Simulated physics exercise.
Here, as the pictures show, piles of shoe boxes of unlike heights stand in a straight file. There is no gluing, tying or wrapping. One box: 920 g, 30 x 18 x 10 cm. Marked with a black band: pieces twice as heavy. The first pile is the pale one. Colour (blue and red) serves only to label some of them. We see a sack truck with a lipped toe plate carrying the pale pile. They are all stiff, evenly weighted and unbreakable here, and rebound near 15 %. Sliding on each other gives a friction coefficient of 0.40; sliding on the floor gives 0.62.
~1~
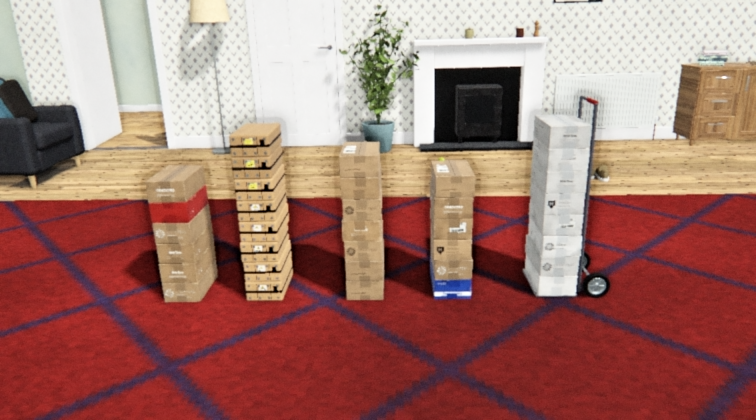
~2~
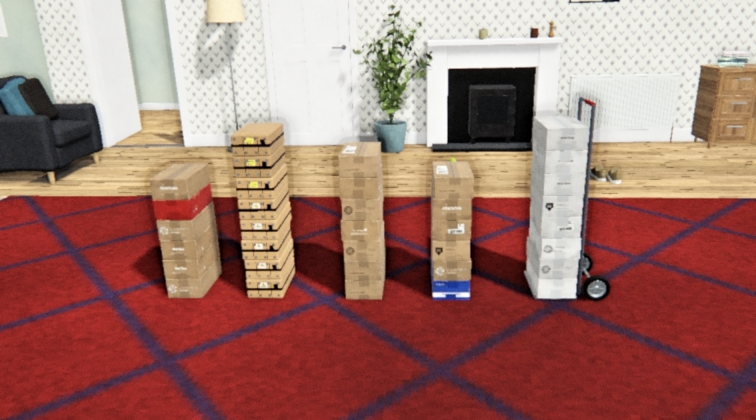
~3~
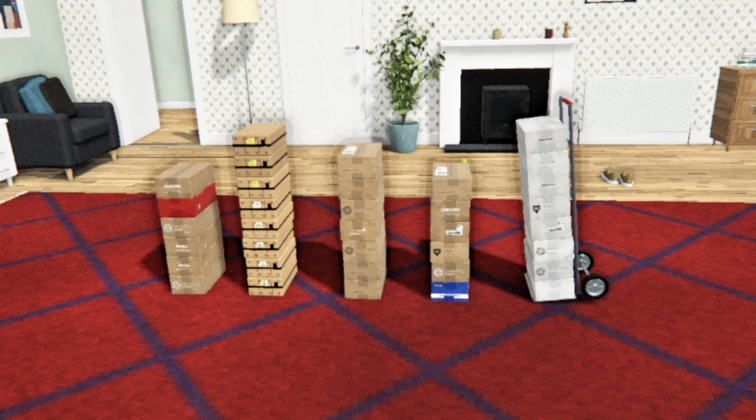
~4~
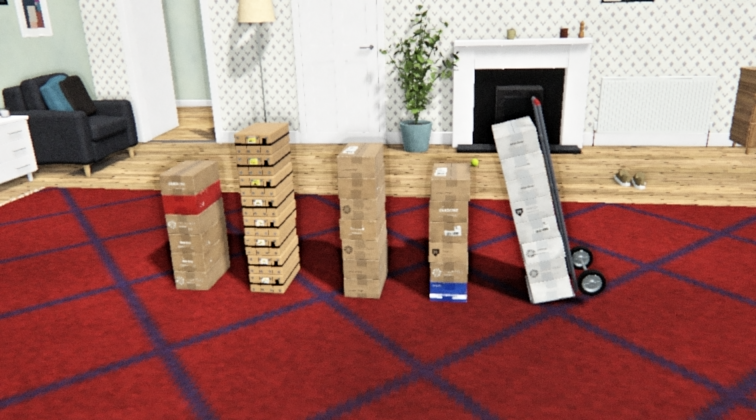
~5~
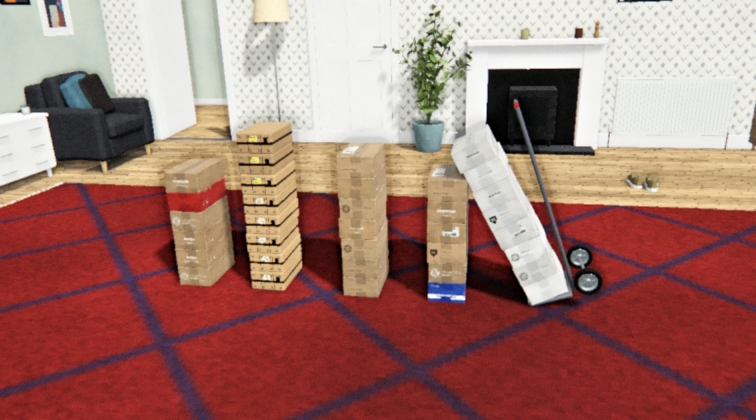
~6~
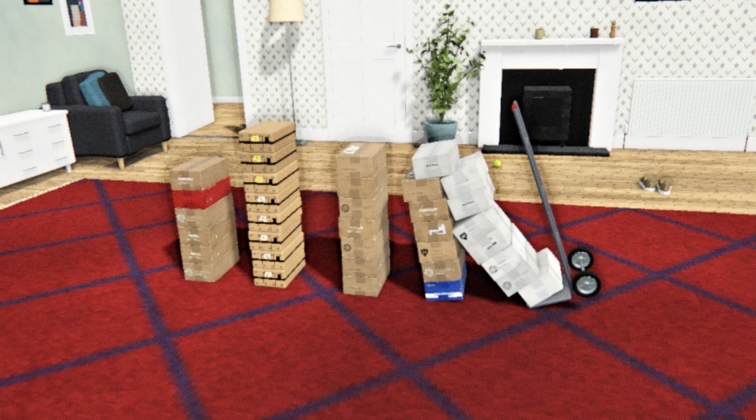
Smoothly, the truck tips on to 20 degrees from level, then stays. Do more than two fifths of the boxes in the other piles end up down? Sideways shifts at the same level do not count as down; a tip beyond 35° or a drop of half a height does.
Yes.
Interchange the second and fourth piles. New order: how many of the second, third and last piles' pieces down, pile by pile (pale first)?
Down per pile: Second 0, third 0, last 0.
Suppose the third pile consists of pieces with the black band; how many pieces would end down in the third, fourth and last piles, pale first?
Third 7, fourth 7, last 5.
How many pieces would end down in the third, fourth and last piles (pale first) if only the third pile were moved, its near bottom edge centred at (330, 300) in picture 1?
You'd end with the third pile at 0, the fourth at 0 and the last at 0 down.
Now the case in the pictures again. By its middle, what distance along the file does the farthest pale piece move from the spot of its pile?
It ends some 120 cm away.
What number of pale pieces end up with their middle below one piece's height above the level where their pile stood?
The tally of pale pieces is 2.
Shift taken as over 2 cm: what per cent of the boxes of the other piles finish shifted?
That comes to 100 in a hundred.
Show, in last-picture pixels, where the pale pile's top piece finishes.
Close to (314, 219).
Then, 0.38 s after the last picture, 8 of the pale pile down; none of the 27 other boxes down, 13 disturbed; blue box leaning 26°.
Then, 1.20 s after the last picture, 8 of the pale pile down; 13 of the 27 other boxes down; blue box leaning 40°.
Then, 1.94 s after the last picture, 8 of the pale pile down; 27 of the 27 other boxes down; red box leaning 71°, 35 cm lower; blue box leaning 39°.
At rest, 8 of the pale pile down; 27 of the 27 other boxes down; red box on its side; blue box leaning 38°. That is 100 per cent. As the last picture would show them, middles, red box near (77, 244), blue box near (437, 271).
